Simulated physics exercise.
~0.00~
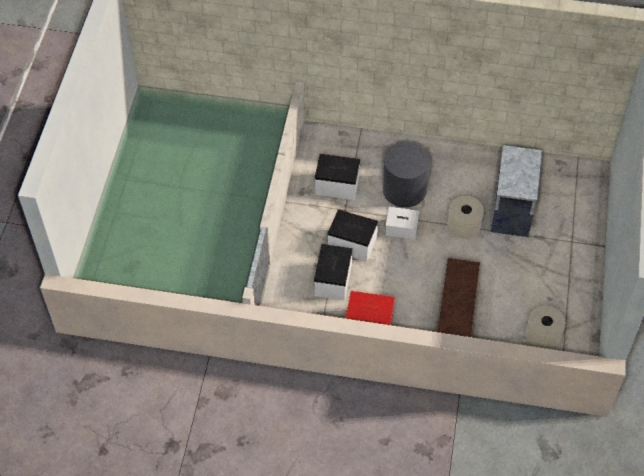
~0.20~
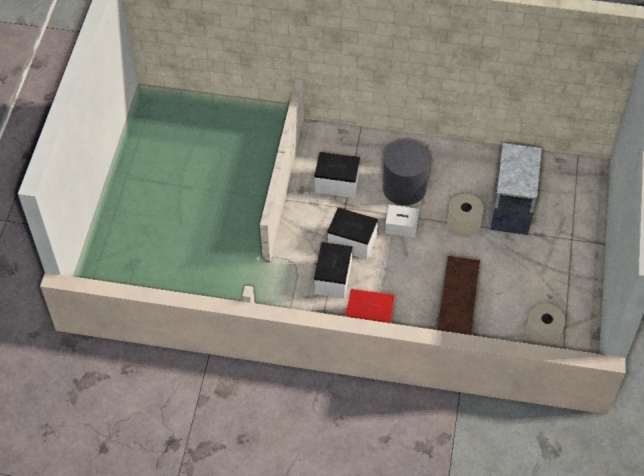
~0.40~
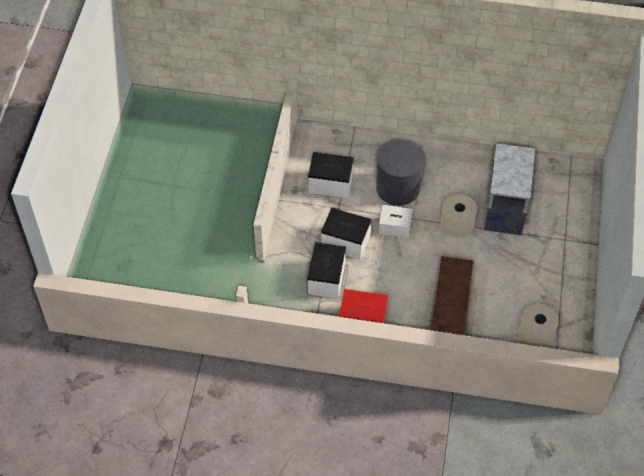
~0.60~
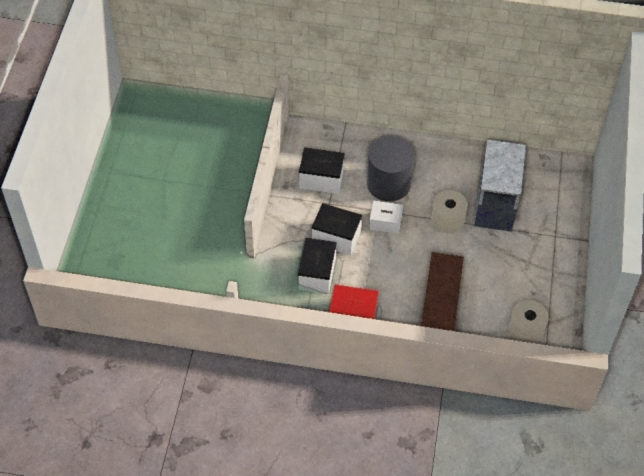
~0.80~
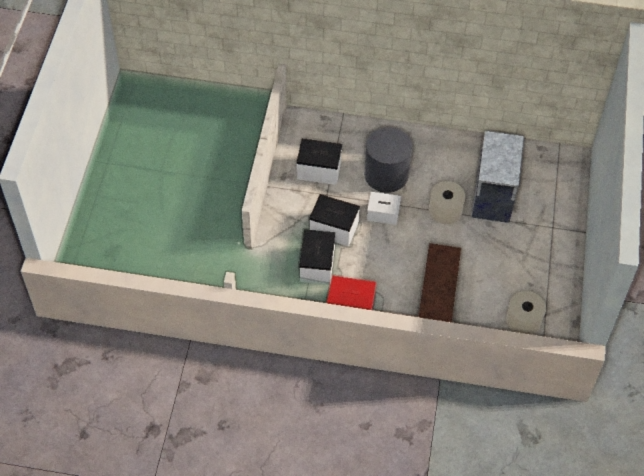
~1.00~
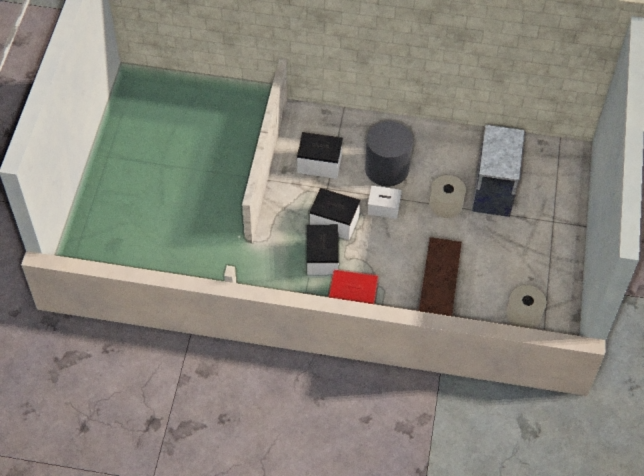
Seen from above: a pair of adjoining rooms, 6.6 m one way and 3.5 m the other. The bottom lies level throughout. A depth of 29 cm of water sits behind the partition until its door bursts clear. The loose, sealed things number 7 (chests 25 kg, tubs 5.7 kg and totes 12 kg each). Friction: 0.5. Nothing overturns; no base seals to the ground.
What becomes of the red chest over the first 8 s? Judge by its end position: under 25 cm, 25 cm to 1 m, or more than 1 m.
It is displaced far.
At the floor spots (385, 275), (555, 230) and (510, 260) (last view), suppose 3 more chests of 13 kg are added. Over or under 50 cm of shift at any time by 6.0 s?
Well, the first one's too far, the next one's not that far and the last one's not that far.
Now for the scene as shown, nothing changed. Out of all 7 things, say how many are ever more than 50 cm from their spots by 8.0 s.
The total is 4.
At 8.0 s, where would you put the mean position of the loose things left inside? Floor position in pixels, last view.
Centre of the remaining things: Roughly (405, 190).
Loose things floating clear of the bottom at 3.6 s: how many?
The count is 0.
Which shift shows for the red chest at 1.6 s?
It is about 20 cm out of place by then.
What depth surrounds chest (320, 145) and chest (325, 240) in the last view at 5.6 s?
I'd put it at 3 cm and 8 cm respectively.
After 1.6 s the red chest is near (371, 284), 0.2 m from its start, aground; 0 afloat.
After 3.6 s the red chest is near (413, 225), 1.2 m from its start, aground; 0 afloat.
After 5.6 s the red chest is near (468, 205), 1.9 m from its start, aground; 1 afloat.
After 8.0 s the red chest is near (498, 214), 2.2 m from its start, aground; 2 afloat.
